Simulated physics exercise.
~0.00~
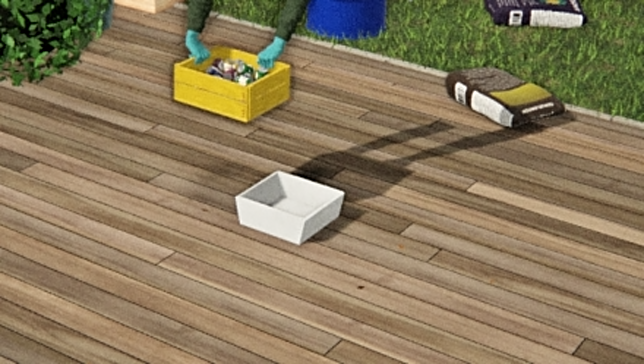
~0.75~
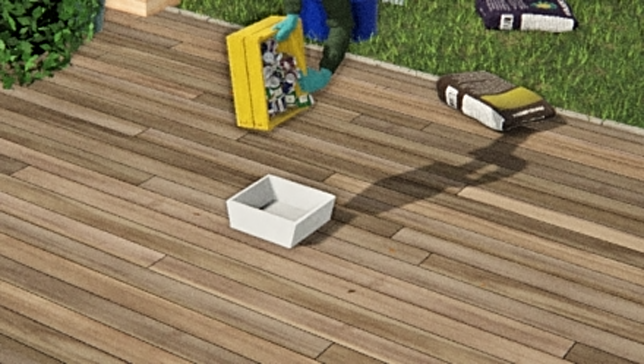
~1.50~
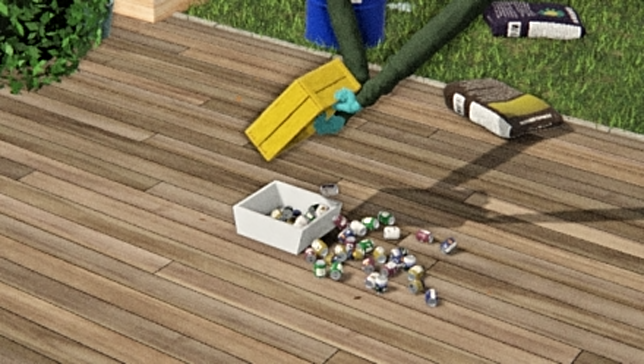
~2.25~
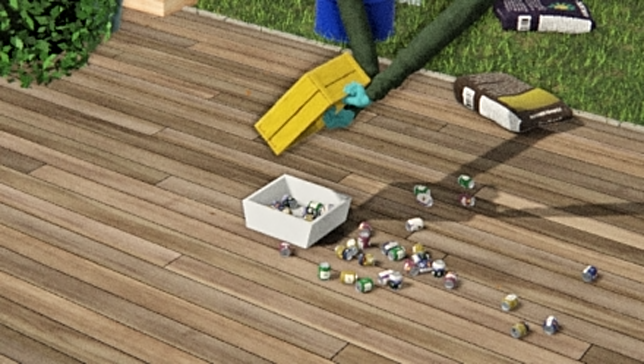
A yellow box full of mini cans was tipped over by gloved hands above a small white box on a wooden deck, and the cans tumbled out, some landing inside but most scattering and rolling across the boards to the right.
